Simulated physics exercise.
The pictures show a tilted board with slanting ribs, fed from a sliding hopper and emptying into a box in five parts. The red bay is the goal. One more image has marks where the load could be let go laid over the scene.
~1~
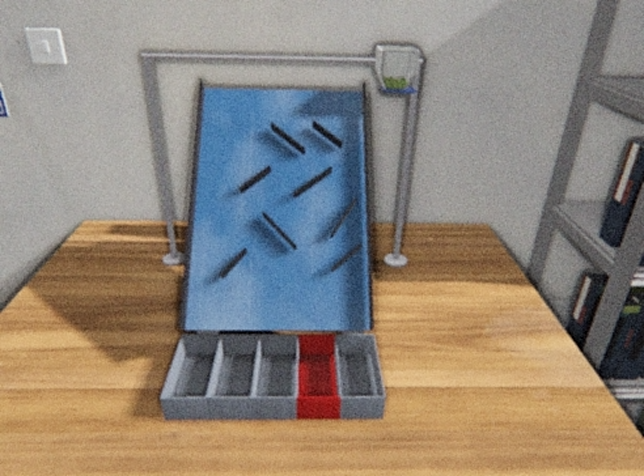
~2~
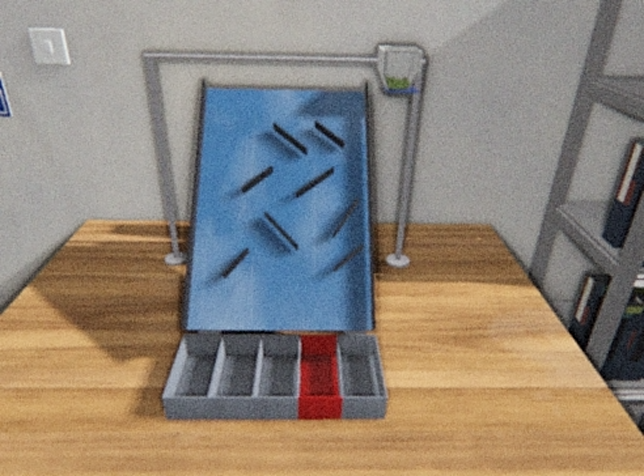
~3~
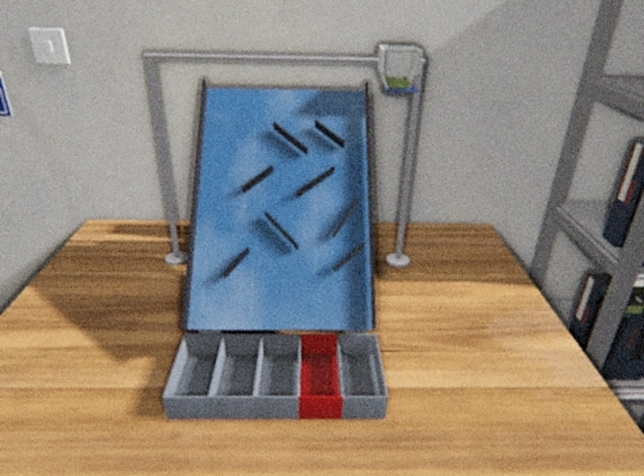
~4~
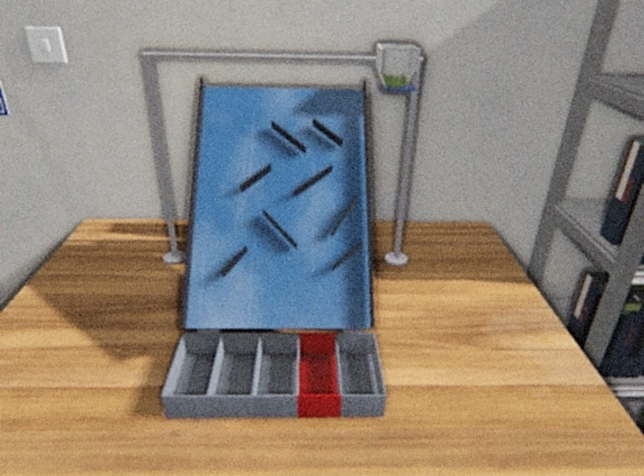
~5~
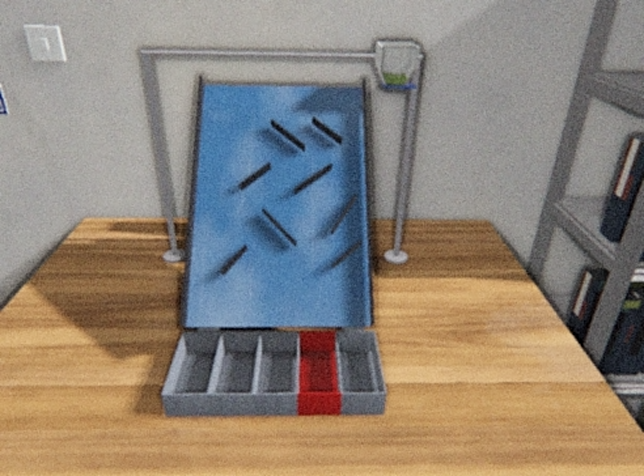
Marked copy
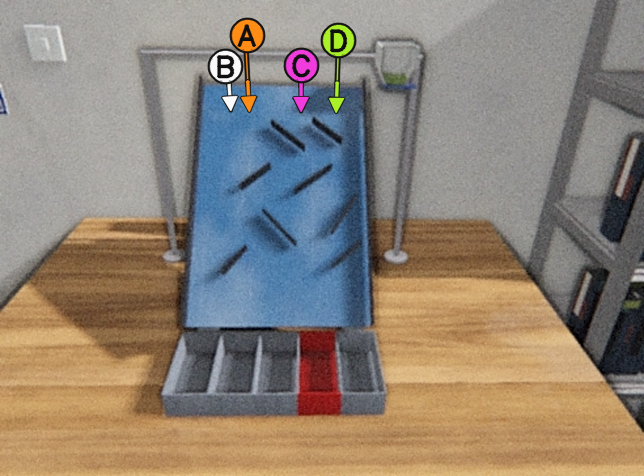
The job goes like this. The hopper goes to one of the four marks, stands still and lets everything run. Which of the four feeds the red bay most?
The answer is mark C.
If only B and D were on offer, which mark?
Here it is mark D.
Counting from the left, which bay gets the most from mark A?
The first.
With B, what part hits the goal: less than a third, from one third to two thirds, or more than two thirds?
Mark B gives less than a third.
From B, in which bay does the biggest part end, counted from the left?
The first from the left.
On the marked copy, mark A meets the board at (249, 106); mark B meets the board at (230, 105); mark C meets the board at (301, 106); mark D meets the board at (336, 107).
With A, only a few in the red bay, all but a few in other bays, a small share outside the box.
With B, none at all in the red bay, all but a few in other bays, a small share outside the box.
With C, close to half in the red bay, close to half in other bays.
With D, a small share in the red bay, the bulk in other bays, only a few outside the box.
